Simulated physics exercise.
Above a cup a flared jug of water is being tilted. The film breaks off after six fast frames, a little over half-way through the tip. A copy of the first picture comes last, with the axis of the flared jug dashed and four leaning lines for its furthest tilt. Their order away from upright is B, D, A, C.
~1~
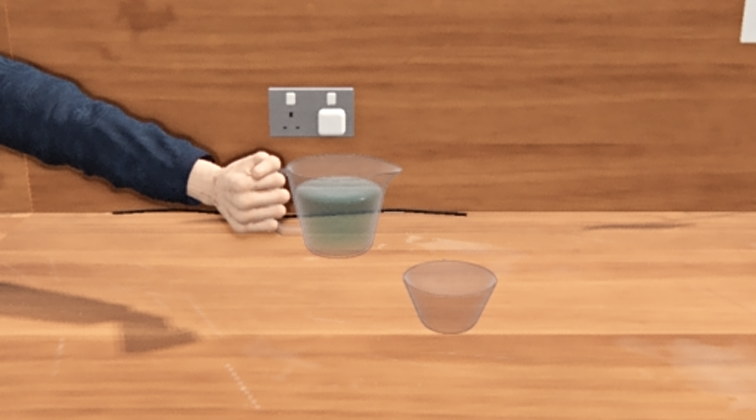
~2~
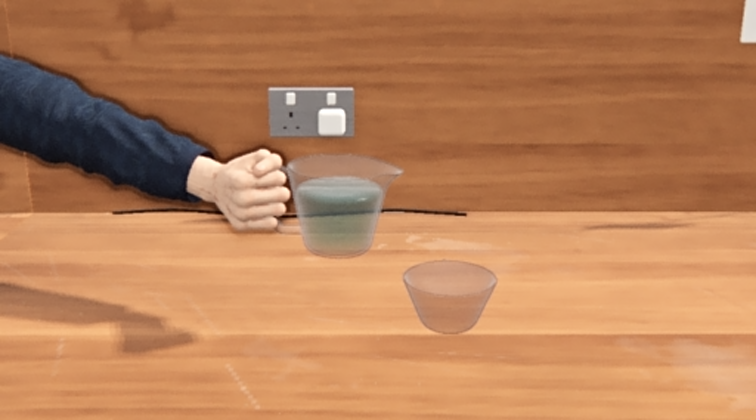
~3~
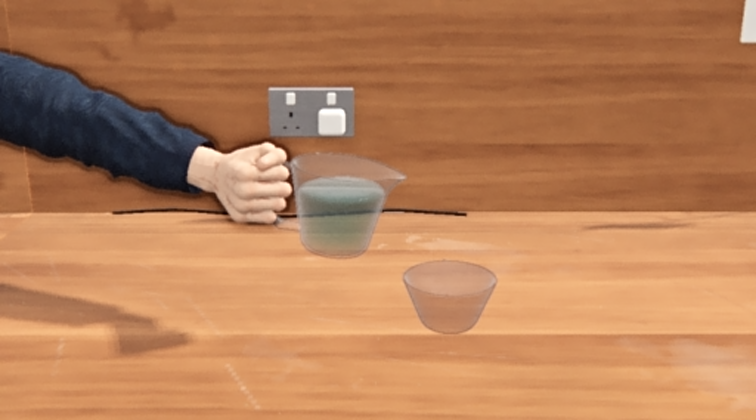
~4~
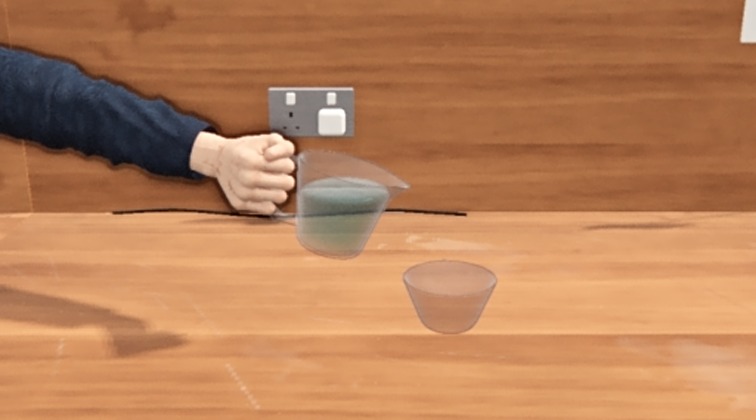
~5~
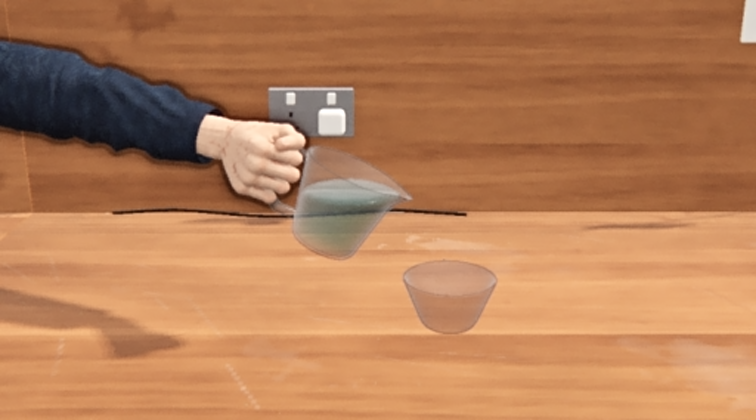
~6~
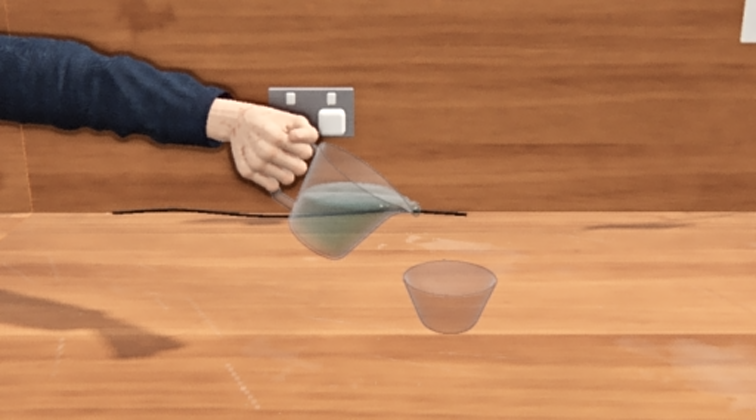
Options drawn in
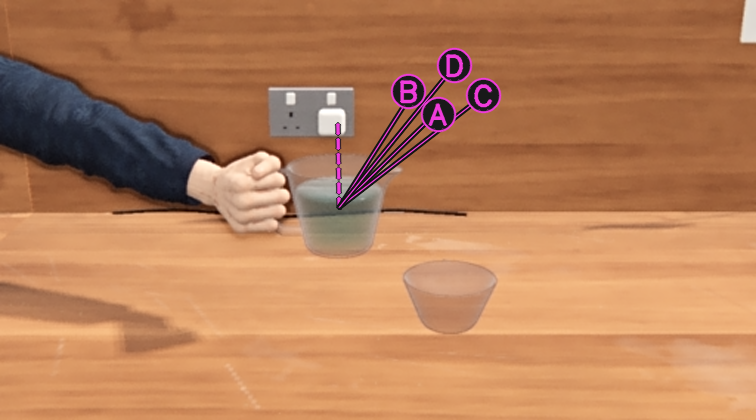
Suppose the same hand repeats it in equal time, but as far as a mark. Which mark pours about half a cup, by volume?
Tilt C.
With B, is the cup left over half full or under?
Under half.
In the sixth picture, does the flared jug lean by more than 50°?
No.
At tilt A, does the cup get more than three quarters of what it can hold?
No.
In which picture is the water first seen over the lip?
Picture 6.
On the marked copy, A at (424, 124); B at (402, 107); C at (470, 105); D at (443, 79).
Choosing A, the cup ends with about 35 % of what it can hold; 5 % of the water is spilt.
Choosing B, the cup ends with about 11 % of what it can hold.
Choosing C, the cup ends with about 53 % of what it can hold; 4 % of the water is spilt.
Choosing D, the cup ends with about 22 % of what it can hold; 3 % of the water is spilt.
